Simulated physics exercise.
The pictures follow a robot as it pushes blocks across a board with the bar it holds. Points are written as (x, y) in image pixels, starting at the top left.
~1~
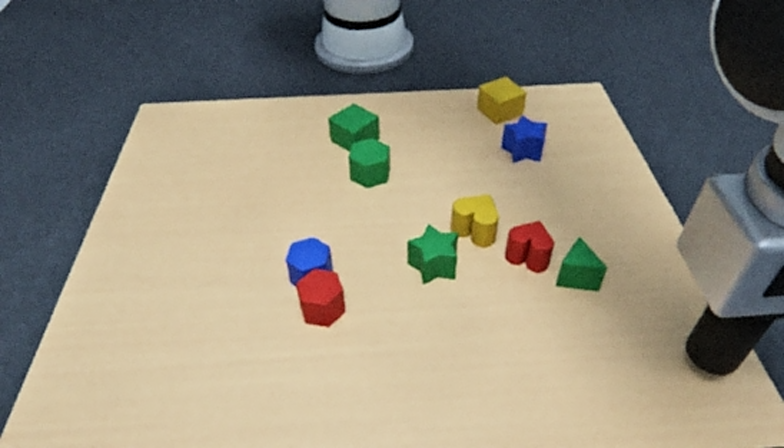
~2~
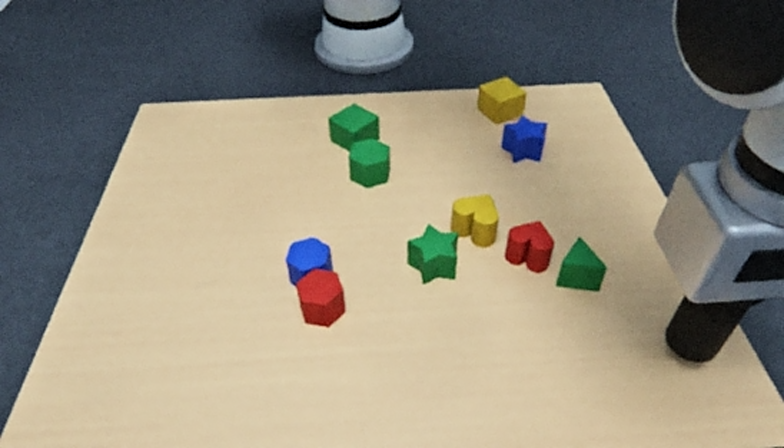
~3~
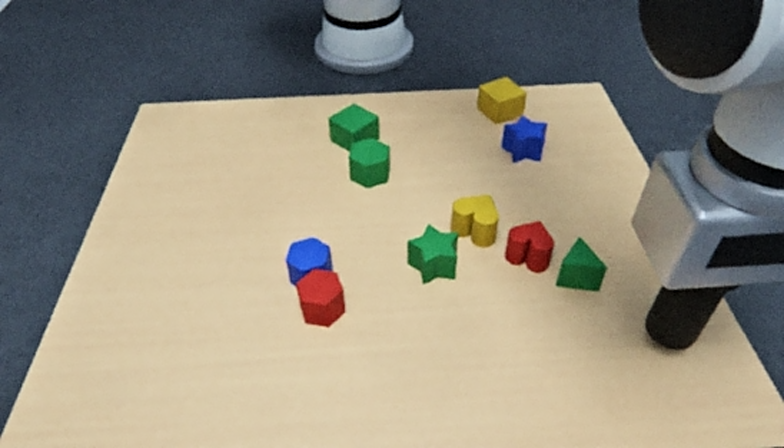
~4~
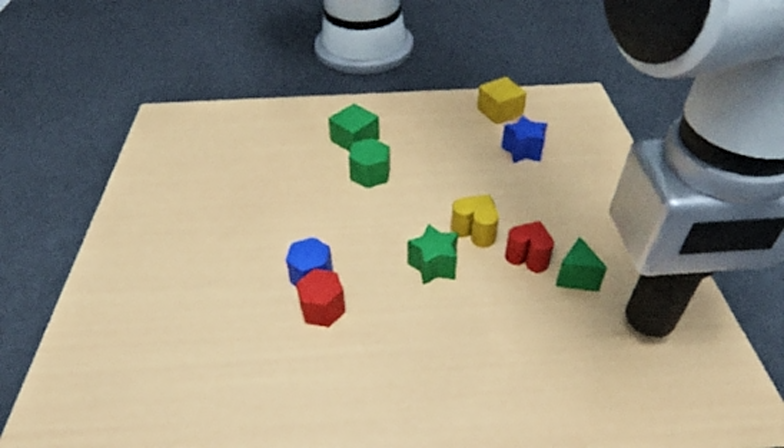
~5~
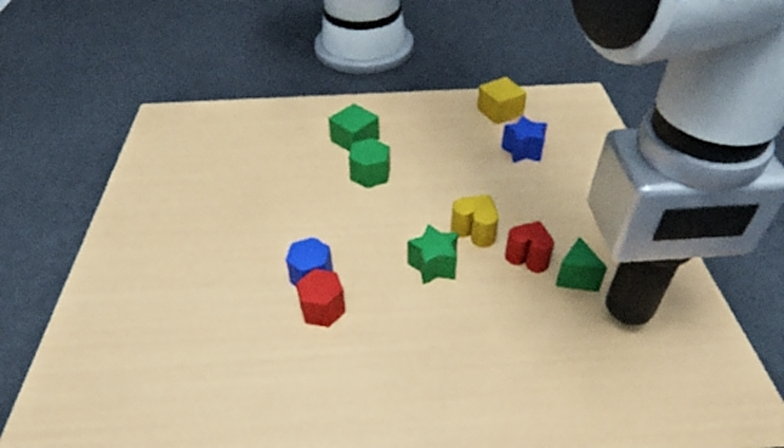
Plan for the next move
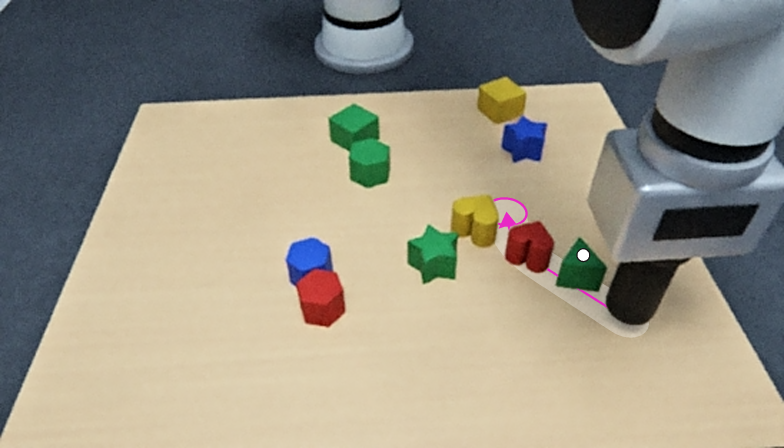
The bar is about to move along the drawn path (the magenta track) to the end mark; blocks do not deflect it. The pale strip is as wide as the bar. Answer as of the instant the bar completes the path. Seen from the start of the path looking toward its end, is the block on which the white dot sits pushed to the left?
No
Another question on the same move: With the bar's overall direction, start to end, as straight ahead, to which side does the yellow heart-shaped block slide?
Shifts left.
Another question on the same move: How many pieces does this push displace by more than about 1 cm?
3 or more blocks.
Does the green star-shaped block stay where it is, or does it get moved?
The green star-shaped block will stay where it is.
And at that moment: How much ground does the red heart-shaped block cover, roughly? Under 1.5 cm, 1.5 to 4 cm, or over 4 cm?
It gets moved over 4 cm.
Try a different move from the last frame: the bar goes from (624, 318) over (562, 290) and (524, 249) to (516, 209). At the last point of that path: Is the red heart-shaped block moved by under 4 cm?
No, it doesn't check out.
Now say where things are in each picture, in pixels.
The first frame shows bar's lower end (711, 355); green star-shaped block (435, 242); yellow heart-shaped block (478, 207); red heart-shaped block (533, 234); green triangular block (583, 255).
The second frame shows bar (690, 343); blocks still.
The third frame shows bar (670, 331); blocks still.
The fourth frame shows bar (649, 319); blocks still.
The fifth frame shows bar (629, 308); green star-shaped block (435, 242); yellow heart-shaped block (478, 207); red heart-shaped block (533, 234); green triangular block (583, 255).
Drawn move, from (624, 318) by way of (570, 283) and (523, 250) to (507, 212); the dot is on the green triangular block.
On the path given first. One third of the way, bar (573, 273); red heart-shaped block (524, 230); green triangular block (561, 233), turned 25° anticlockwise.
Two thirds of the way, bar (525, 240); yellow heart-shaped block (456, 203), turned 15° clockwise; red heart-shaped block (493, 213), turned 75° anticlockwise; green triangular block (543, 207), turned 25° clockwise.
At the end, bar (508, 201); green star-shaped block still; yellow heart-shaped block (439, 199); red heart-shaped block (477, 193), turned 120° anticlockwise; green triangular block (544, 190), turned 80° clockwise.
